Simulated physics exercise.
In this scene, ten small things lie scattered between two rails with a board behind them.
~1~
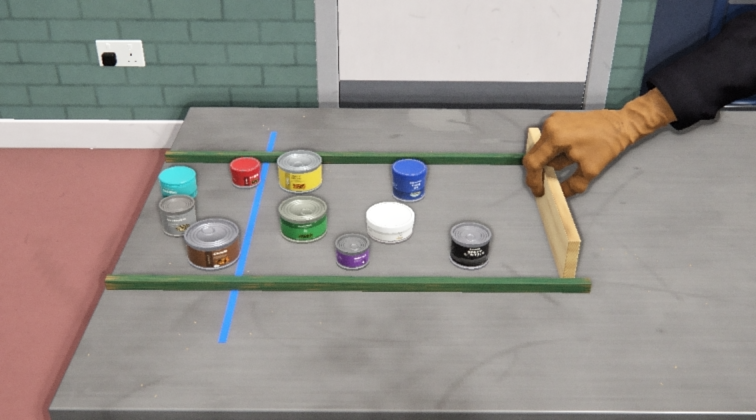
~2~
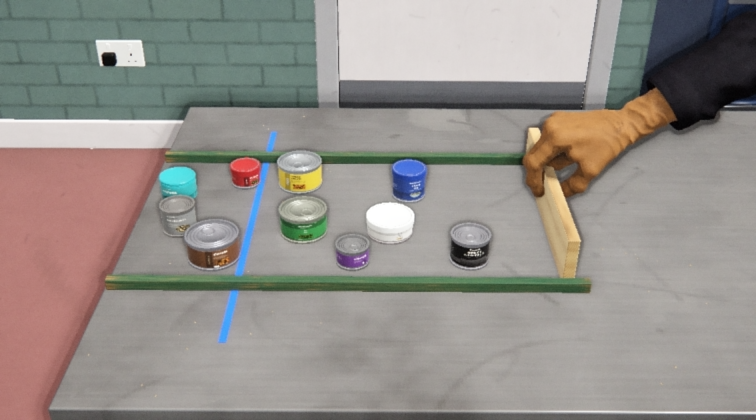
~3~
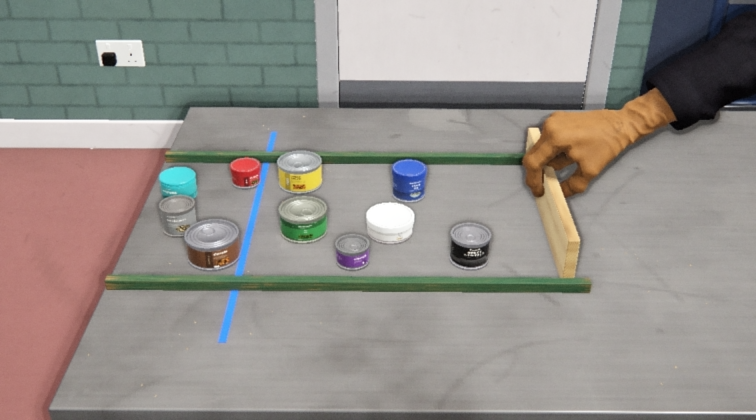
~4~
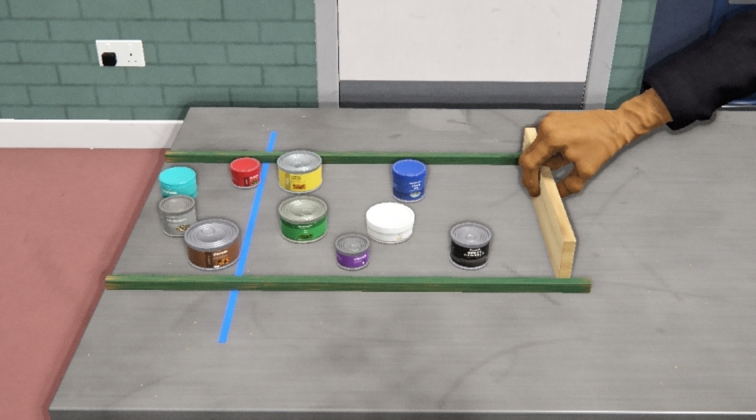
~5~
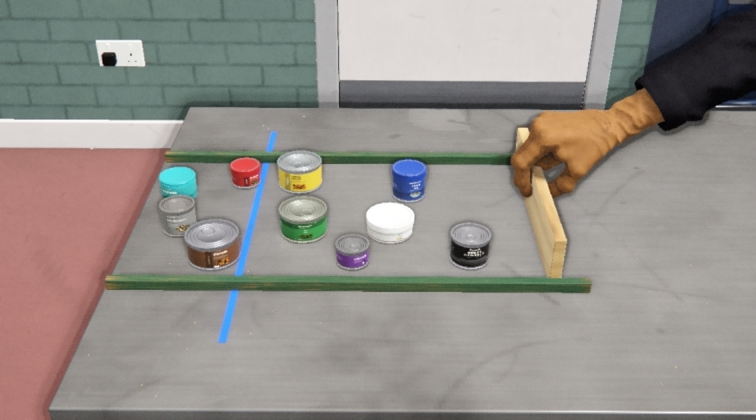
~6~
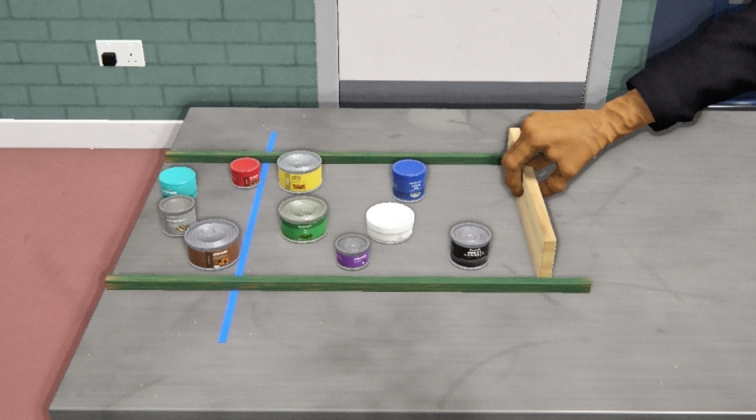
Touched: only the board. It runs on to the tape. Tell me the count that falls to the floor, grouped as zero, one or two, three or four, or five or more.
The count is zero.
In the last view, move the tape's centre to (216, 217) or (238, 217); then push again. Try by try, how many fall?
Try by try, 1 and 1.
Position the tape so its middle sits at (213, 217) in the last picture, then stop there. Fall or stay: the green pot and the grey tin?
Green pot still up; grey tin down.
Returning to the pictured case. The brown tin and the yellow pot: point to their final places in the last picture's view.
Looks like one lands around (179, 243), and the other around (241, 167).
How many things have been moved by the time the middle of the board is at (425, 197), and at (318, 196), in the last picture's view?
2, then 6.
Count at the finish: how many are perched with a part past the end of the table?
Answer: 1.
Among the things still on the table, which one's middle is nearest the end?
The grey tin ends nearest.
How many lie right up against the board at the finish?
Contact count: 5.
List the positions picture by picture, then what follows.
In the first picture, turquoise tub (178, 185); grey tin (179, 216); brown tin (213, 244); board (549, 198); tape (253, 217).
In the second picture, grey tin (179, 217); red tin (246, 174).
In the third picture, brown tin (213, 245); black pot (470, 247).
In the fourth picture, turquoise tub (178, 185); yellow pot (300, 172).
In the fifth picture, grey tin (179, 217); green pot (303, 220).
In the sixth picture, turquoise tub (178, 185); grey tin (179, 217); brown tin (213, 245); board (528, 198); tape (253, 217).
A little later, none off yet; turquoise tub at rest near (178, 185); grey tin at rest near (179, 217); brown tin at rest near (213, 245).
When it is over, the number that fall off is zero.
